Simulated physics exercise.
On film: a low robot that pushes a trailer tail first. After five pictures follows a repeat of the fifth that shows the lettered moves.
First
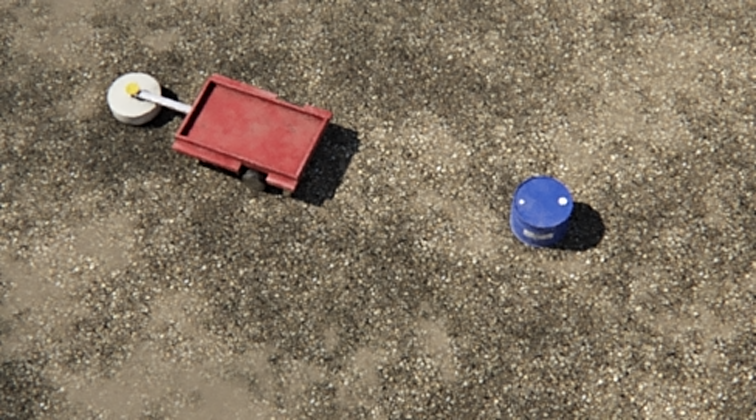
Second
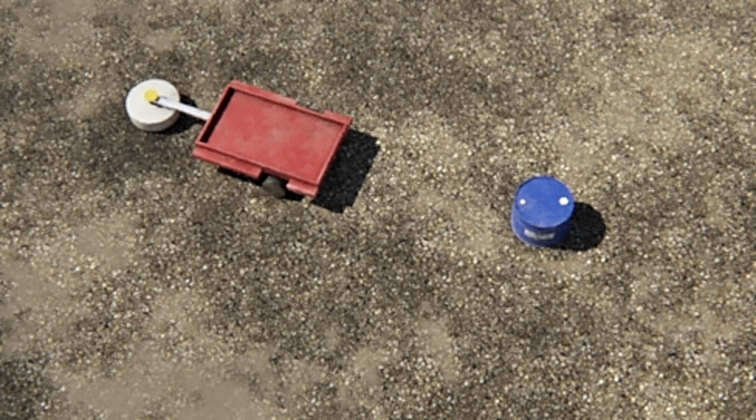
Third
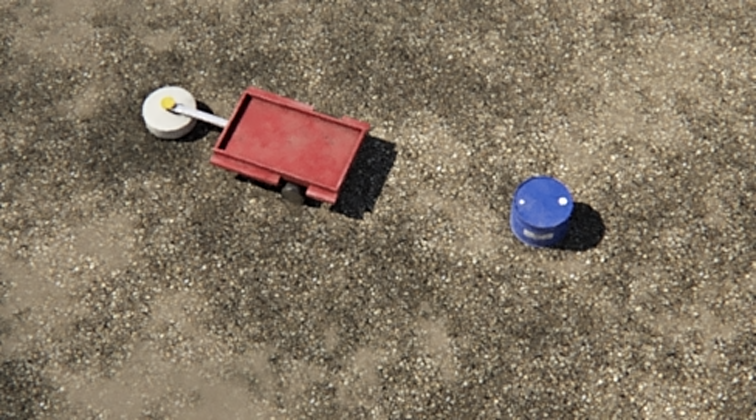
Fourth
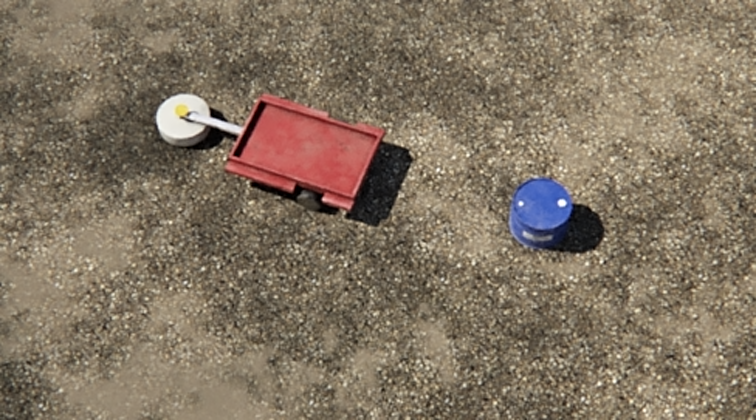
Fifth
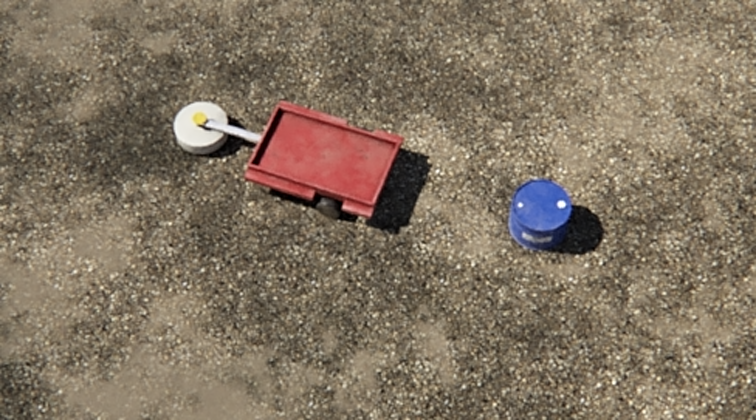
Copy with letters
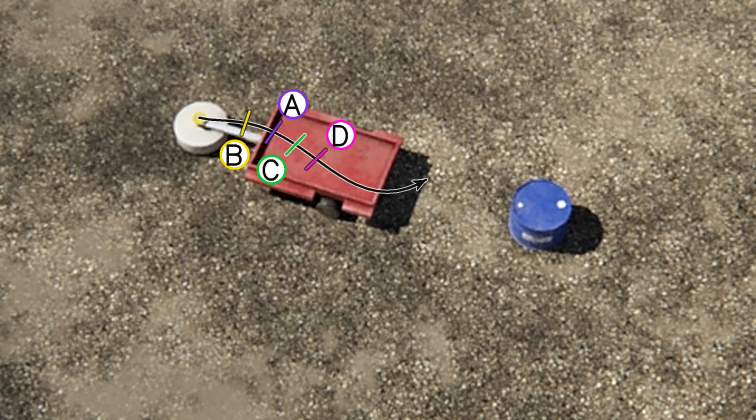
A red cart with a flat, open tray sits at the upper left of a patch of gravelly brown ground, seen from high above in sunlight. A pale arm joins its left end to a round white robot with a yellow spot, and a blue tub stands right of centre. The robot and cart move steadily right and slightly down together, narrowing the gap to the tub, while the view stays still.
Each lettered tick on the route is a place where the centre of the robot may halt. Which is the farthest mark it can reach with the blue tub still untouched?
All is well up to C.
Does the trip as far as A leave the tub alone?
Yes.
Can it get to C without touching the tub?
Yes.
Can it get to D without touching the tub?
For that mark, no.
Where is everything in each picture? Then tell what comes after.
In the first picture, red cart (253, 130); blue tub (539, 222); robot (135, 97).
In the second picture, robot (153, 103); red cart (273, 136); blue tub (540, 222).
In the third picture, robot (170, 110); red cart (291, 143); blue tub (539, 222).
In the fourth picture, robot (184, 118); red cart (306, 149); blue tub (538, 224).
In the fifth picture, robot (201, 126); red cart (325, 157); blue tub (537, 225).
On the marked copy, A at (273, 132); B at (246, 123); C at (296, 145); D at (316, 159); the route from (199, 118) via (316, 159) to (426, 180).
Following C. Soon after the start, robot (237, 130), cart (359, 167).
Later, robot (272, 139), cart (394, 180).
In the end, robot (297, 153), cart (422, 191); nothing has been touched.
As for the rest, A is safe but short; B is safe but short; D is too far, the tub has been hit.
